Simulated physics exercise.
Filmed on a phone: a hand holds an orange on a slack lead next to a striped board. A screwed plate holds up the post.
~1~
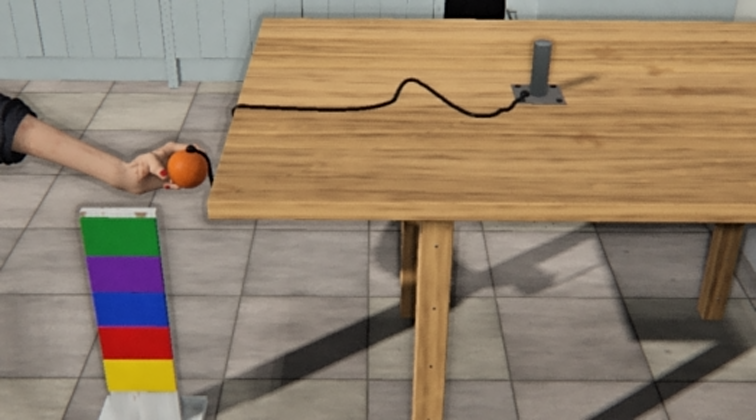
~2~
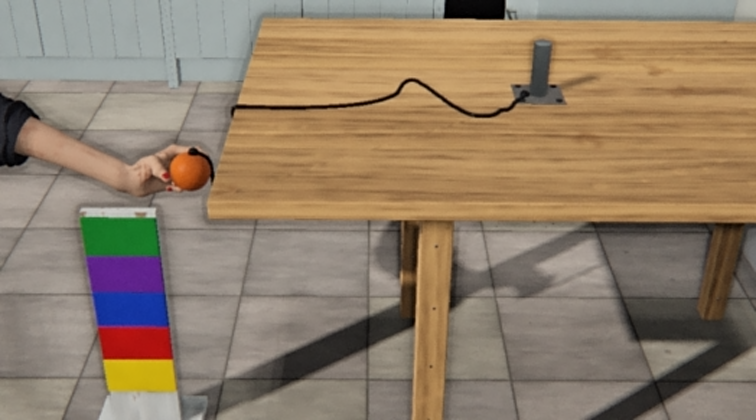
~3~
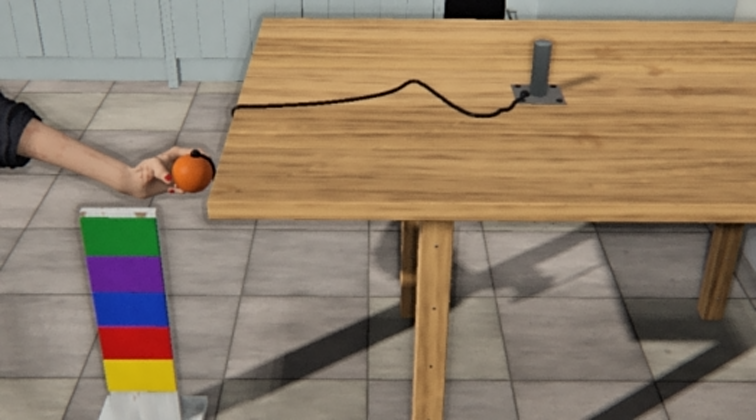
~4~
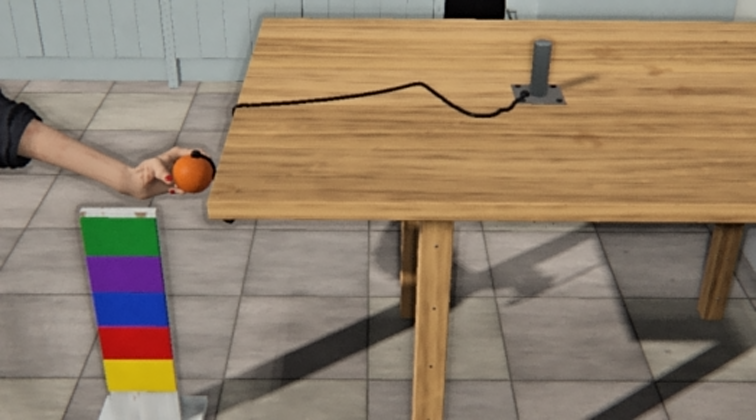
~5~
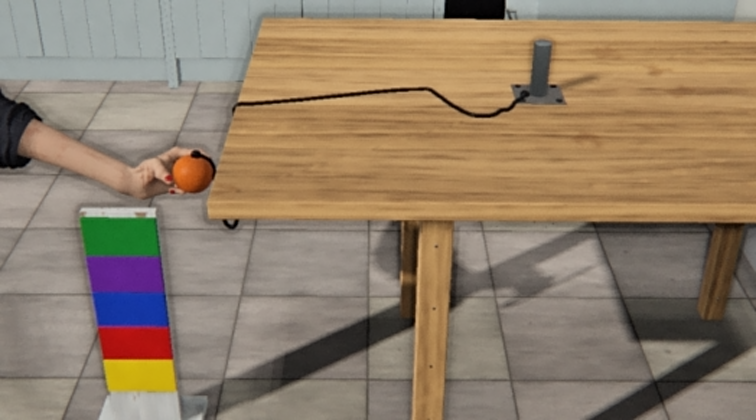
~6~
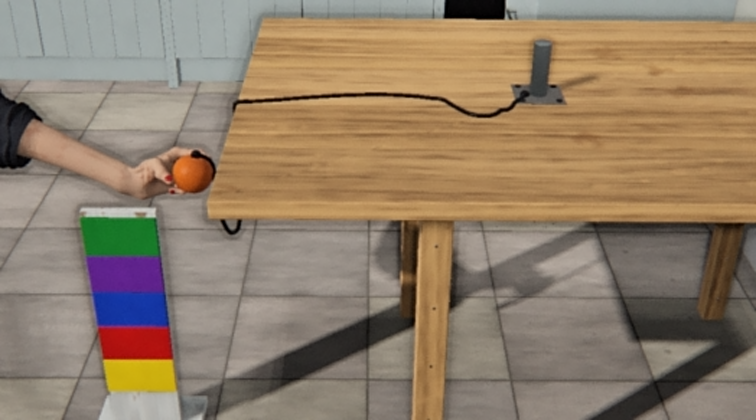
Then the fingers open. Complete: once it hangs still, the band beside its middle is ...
... Yellow.
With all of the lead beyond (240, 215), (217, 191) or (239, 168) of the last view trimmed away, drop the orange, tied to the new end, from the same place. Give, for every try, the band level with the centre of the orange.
Try 1 - purple; try 2 - red; try 3 - green.
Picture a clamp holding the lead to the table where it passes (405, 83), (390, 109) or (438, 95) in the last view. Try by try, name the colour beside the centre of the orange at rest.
Blue, then purple, then red.
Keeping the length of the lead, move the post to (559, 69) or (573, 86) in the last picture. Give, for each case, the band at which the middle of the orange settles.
First try: Red; second try: Red.
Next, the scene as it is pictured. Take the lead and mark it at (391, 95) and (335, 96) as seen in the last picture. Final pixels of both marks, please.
First one close to (342, 102), second close to (286, 105).
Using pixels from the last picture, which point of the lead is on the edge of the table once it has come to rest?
In the last picture it is at roughly (287, 99).
Early on, orange near (264, 313); level with red.
Midway, orange near (248, 373); level with yellow.
Finally, orange near (259, 370); level with yellow. Its middle rests at the yellow band.
